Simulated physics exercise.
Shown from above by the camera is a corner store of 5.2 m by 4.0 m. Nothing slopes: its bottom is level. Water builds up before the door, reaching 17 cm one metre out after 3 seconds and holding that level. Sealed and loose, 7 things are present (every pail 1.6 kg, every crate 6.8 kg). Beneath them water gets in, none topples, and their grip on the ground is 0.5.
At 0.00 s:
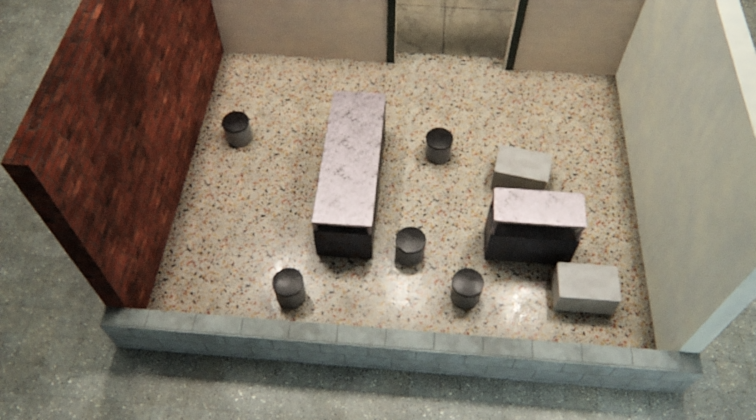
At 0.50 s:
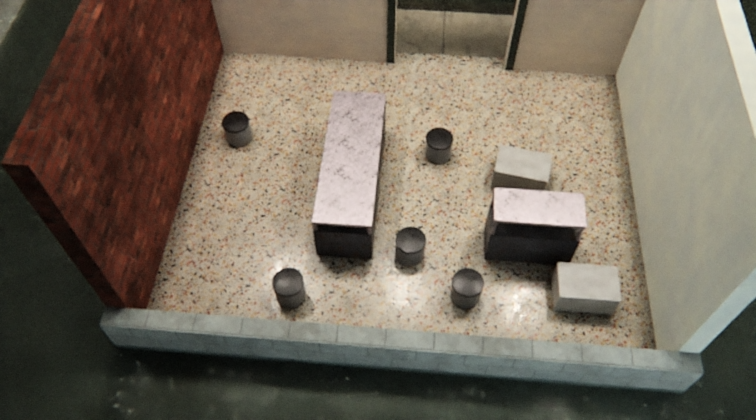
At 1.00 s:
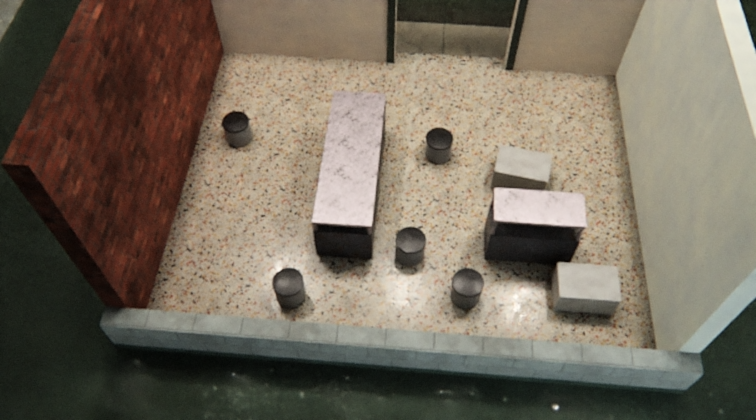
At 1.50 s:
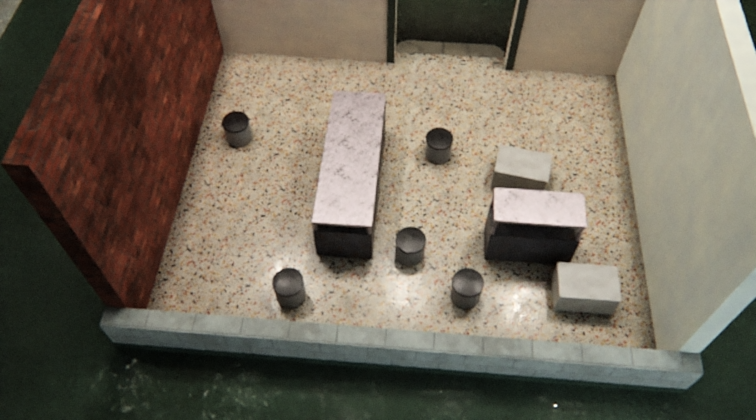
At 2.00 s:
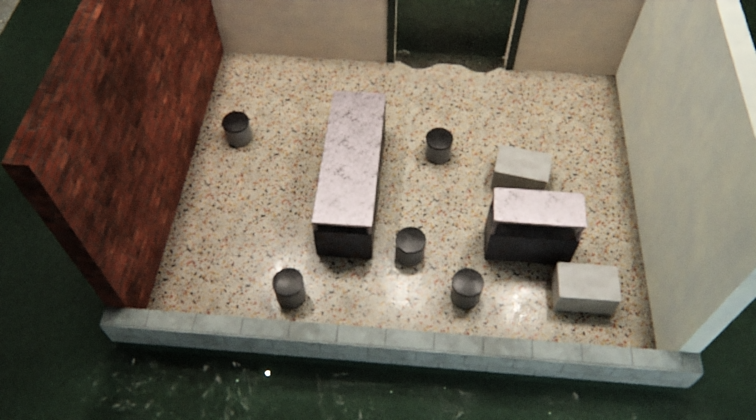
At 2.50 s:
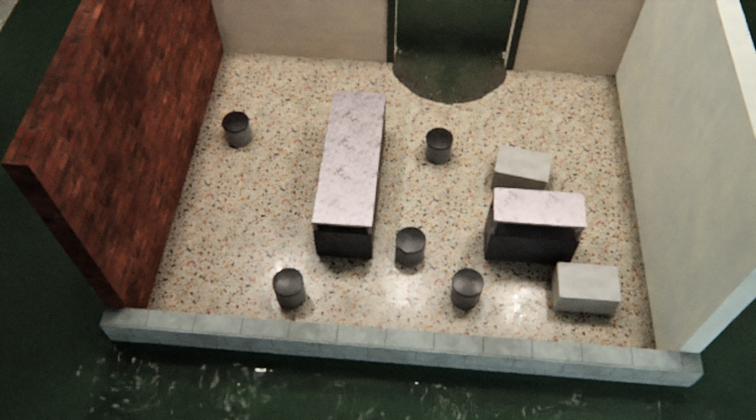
In this clip, dark green water gathers outside a small roofless store seen from above, then spreads through the doorway onto the speckled floor, while the dark pails, pale crates and two counters inside stay still.
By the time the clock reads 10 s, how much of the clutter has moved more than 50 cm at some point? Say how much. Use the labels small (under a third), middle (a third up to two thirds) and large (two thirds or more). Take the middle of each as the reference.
Large.
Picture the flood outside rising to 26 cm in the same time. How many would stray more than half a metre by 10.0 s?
I count 7 of them in that case.
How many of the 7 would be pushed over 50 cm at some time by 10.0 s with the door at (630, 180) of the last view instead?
In that case the number is 5.
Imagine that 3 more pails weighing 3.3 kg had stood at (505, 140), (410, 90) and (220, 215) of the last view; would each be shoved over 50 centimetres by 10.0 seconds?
Taking them in the given order: Greater, then greater, then smaller.
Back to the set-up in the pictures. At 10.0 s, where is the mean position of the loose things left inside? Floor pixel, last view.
Centred roughly on (454, 262).
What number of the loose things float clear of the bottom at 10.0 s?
It comes to 7.
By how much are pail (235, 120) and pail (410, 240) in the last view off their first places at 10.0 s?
Shifts: 40 cm / 200 cm.
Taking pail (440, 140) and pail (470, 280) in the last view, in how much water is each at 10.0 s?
Depths: Near 8 cm, then near 8 cm.
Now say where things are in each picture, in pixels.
In the first frame, a pail at (411, 239) rests on the ground; a pail at (468, 282) rests on the ground; water covers 0.0 m2; 0 of 7 have shifted.
In the second frame, a pail at (411, 239) rests on the ground; a pail at (468, 282), on the bottom; water covers 0.0 m2; 0 of 7 have shifted.
In the third frame, a pail at (411, 239) rests on the ground; a pail at (468, 282), on the bottom; 0.0 m2 under water; 0 of 7 have shifted.
In the fourth frame, a pail at (411, 239) rests on the ground; a pail at (468, 282), on the bottom; water covers 0.0 m2; 0 of 7 have shifted.
In the fifth frame, a pail at (411, 239) rests on the ground; a pail at (468, 282) rests on the ground; water covers 0.0 m2; 0 of 7 have shifted.
In the sixth frame, a pail at (411, 239), on the bottom; a pail at (468, 282) rests on the ground; 0.7 m2 under water; 0 of 7 have shifted.
After 3.5 s 0 of 7 are over 50 cm from their spots; 0 afloat.
After 4.5 s 1 of 7 are over 50 cm from their spots; 1 afloat.
After 7.0 s 4 of 7 are over 50 cm from their spots; 4 afloat.
After 10.0 s 6 of 7 are over 50 cm from their spots, and 6 have been at some point; 7 afloat.
